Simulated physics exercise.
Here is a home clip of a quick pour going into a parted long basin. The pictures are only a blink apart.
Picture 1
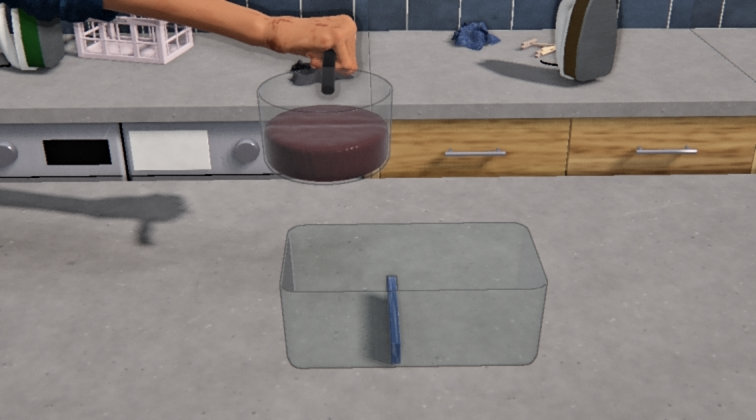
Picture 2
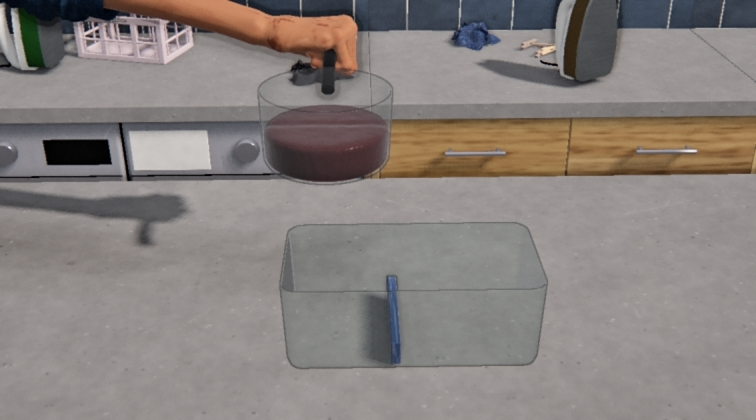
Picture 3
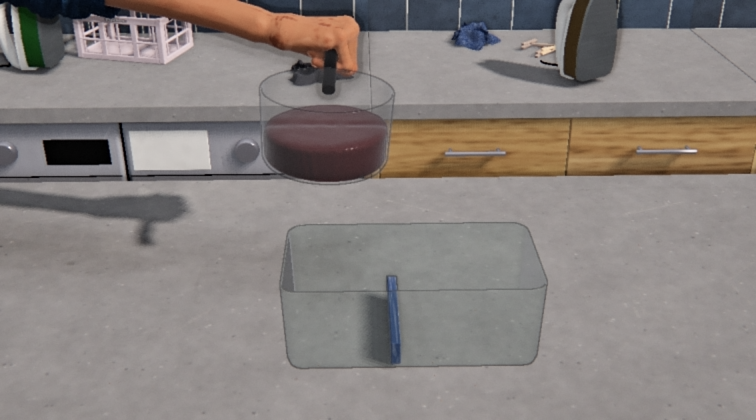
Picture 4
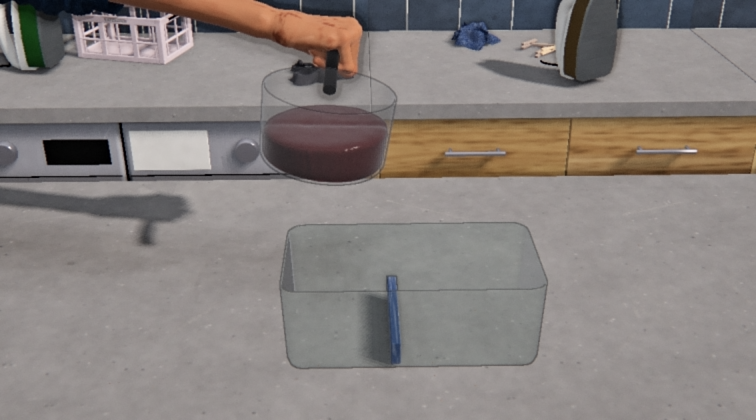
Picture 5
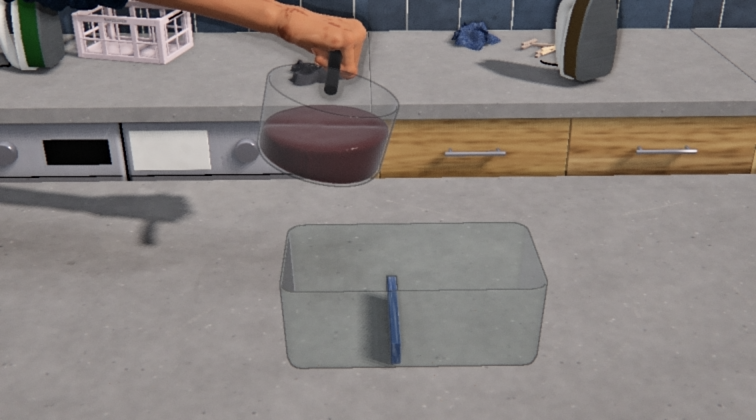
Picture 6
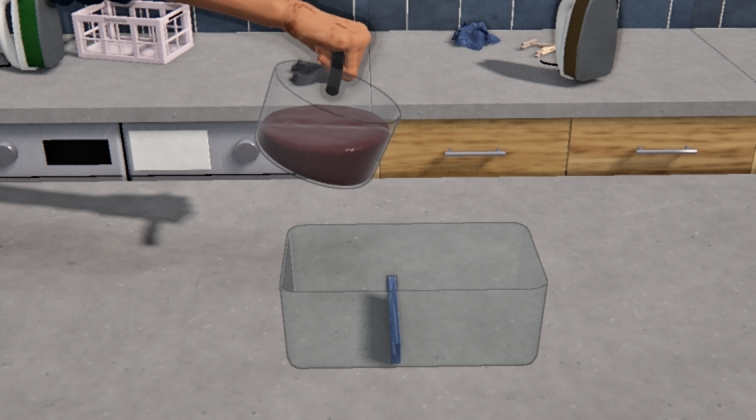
A kitchen is seen from slightly above across a grey speckled worktop, with wooden drawers, appliances and blue tiles behind. A hand reaching from the upper left grips the dark handle of a clear round vessel of deep red liquid, above a clear rectangular basin with a blue divider. The vessel starts upright and tilts gradually to the right, its liquid staying level inside, while the camera stays still.
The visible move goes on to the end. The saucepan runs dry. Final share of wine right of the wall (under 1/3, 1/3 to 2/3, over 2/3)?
Over 2/3.
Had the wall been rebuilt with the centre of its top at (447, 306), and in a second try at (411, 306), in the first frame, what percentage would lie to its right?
Note: Roughly 25 % in case one, 65 % in case two.
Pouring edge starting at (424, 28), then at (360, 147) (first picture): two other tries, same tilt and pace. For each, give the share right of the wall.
Estimate, in order: 85 and 45 per cent.
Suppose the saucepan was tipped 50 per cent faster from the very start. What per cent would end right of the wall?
Around 80 per cent ends up there.
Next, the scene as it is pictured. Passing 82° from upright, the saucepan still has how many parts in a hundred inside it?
Remaining fraction: Approx. 55 %.
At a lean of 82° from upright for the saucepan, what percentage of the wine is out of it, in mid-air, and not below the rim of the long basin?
Share: Approx. 35 %.
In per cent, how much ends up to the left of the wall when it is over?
I'd say near 10 in a hundred.
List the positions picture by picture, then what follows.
In the first frame, it leans 0°; its right rim is at (391, 90); the wine meets the walls at (264, 125) and (388, 124); the long basin's rim runs from (285, 258) to (537, 255); the wall's top is at (394, 309).
In the second frame, it leans 1°; its right rim is at (392, 91); the wine meets the walls at (264, 125) and (388, 124).
In the third frame, it leans 4°; its right rim is at (393, 94); the wine meets the walls at (264, 125) and (388, 125).
In the fourth frame, it leans 8°; its right rim is at (396, 99); the wine meets the walls at (263, 124) and (388, 125).
In the fifth frame, it leans 14°; its right rim is at (398, 106); the wine meets the walls at (262, 123) and (389, 125).
In the sixth frame, it leans 21°; its right rim is at (400, 115); the wine meets the walls at (260, 124) and (390, 125).
A moment on, the saucepan is tipped on its side and 57 per cent is still to pour, 0 is left of the wall and 6 right of it.
Next, the saucepan is tipped right over and 9 per cent is still to pour, 7 is left of the wall and 68 right of it.
Then the saucepan is tipped right over and 0 per cent is still to pour, 11 is left of the wall and 87 right of it.
Later the saucepan is tipped right over and 0 per cent is still to pour, 11 is left of the wall and 88 right of it.
In the end 12 per cent lies left of the wall, 87 right of it and 1 outside.
